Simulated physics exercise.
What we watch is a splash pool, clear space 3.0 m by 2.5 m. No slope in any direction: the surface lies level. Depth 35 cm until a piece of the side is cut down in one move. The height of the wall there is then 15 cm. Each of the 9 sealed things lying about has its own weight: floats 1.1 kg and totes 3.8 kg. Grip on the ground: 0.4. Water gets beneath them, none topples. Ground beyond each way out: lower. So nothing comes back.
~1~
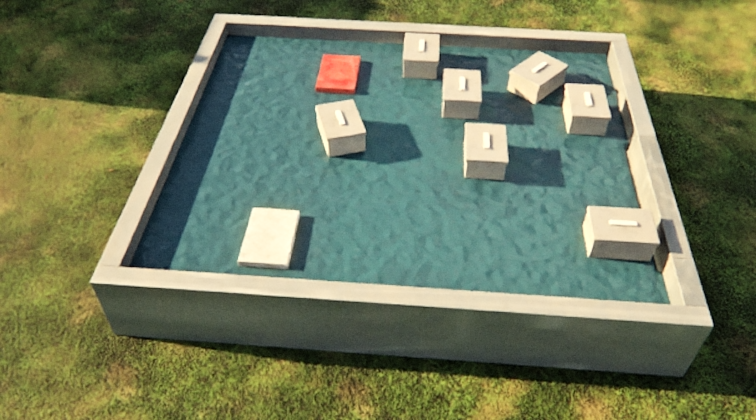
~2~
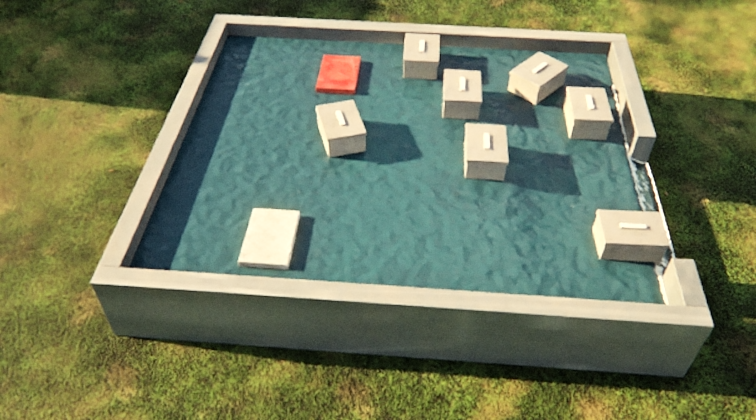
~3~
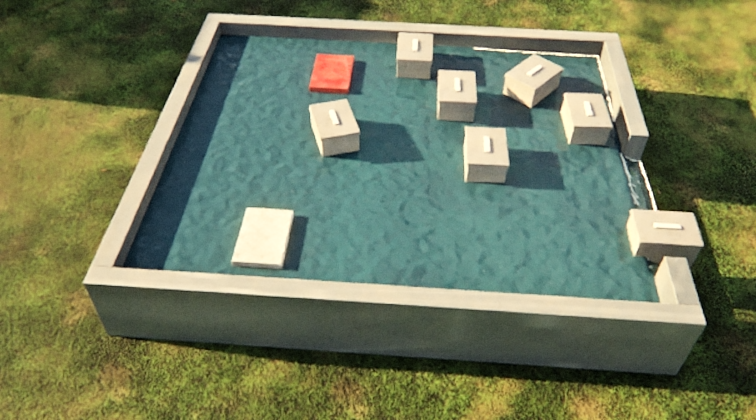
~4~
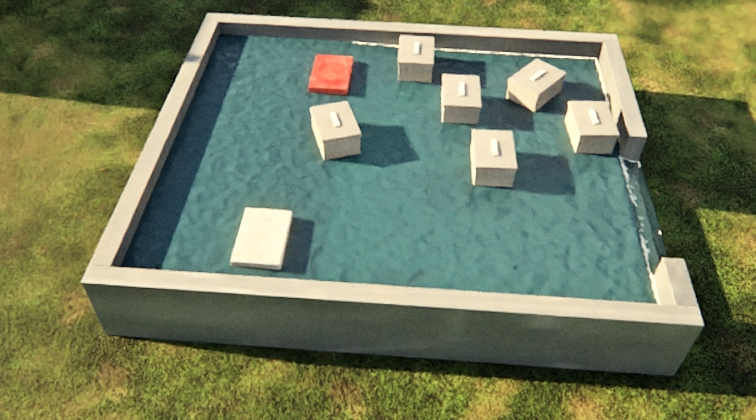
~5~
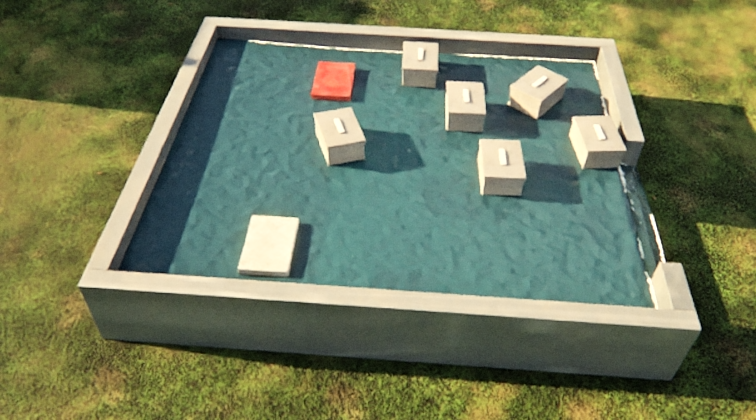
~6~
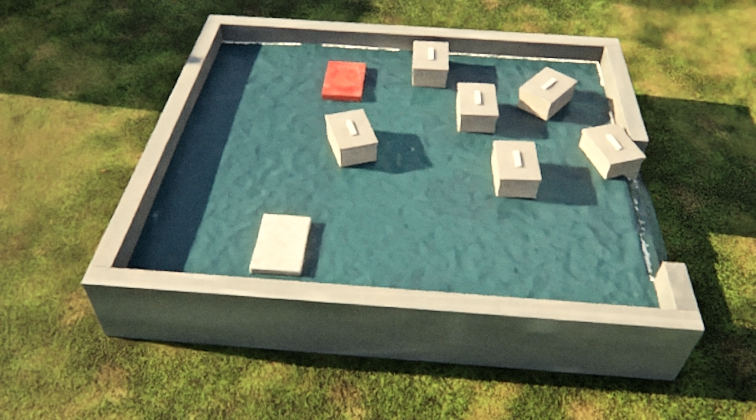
In a walled splash pool on grass, a gap opens in the right wall and a nearby pale box slips out through it, then the remaining boxes, the red float and a white slab drift slightly toward the right.
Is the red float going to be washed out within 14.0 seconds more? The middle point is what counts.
It is confined to the pool.
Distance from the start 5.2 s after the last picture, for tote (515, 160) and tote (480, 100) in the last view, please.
Result, in order - first: Gone out; second: 60 cm.
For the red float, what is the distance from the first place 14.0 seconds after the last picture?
I'd estimate some 50 centimetres.
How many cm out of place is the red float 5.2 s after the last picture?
About 30 cm by then.
Then, 1.2 s after the last picture the red float is near (351, 82), 0.1 m from its start, afloat; 2 of 9 are out; 7 afloat.
Then, 5.2 s after the last picture the red float is near (367, 89), 0.3 m from its start, afloat; 3 of 9 are out; 6 afloat.
Then, 10.0 s after the last picture the red float is near (381, 95), 0.4 m from its start, afloat; 4 of 9 are out; 5 afloat.
Then, 14.0 s after the last picture the red float is near (393, 98), 0.5 m from its start, afloat; 5 of 9 are out; 4 afloat.
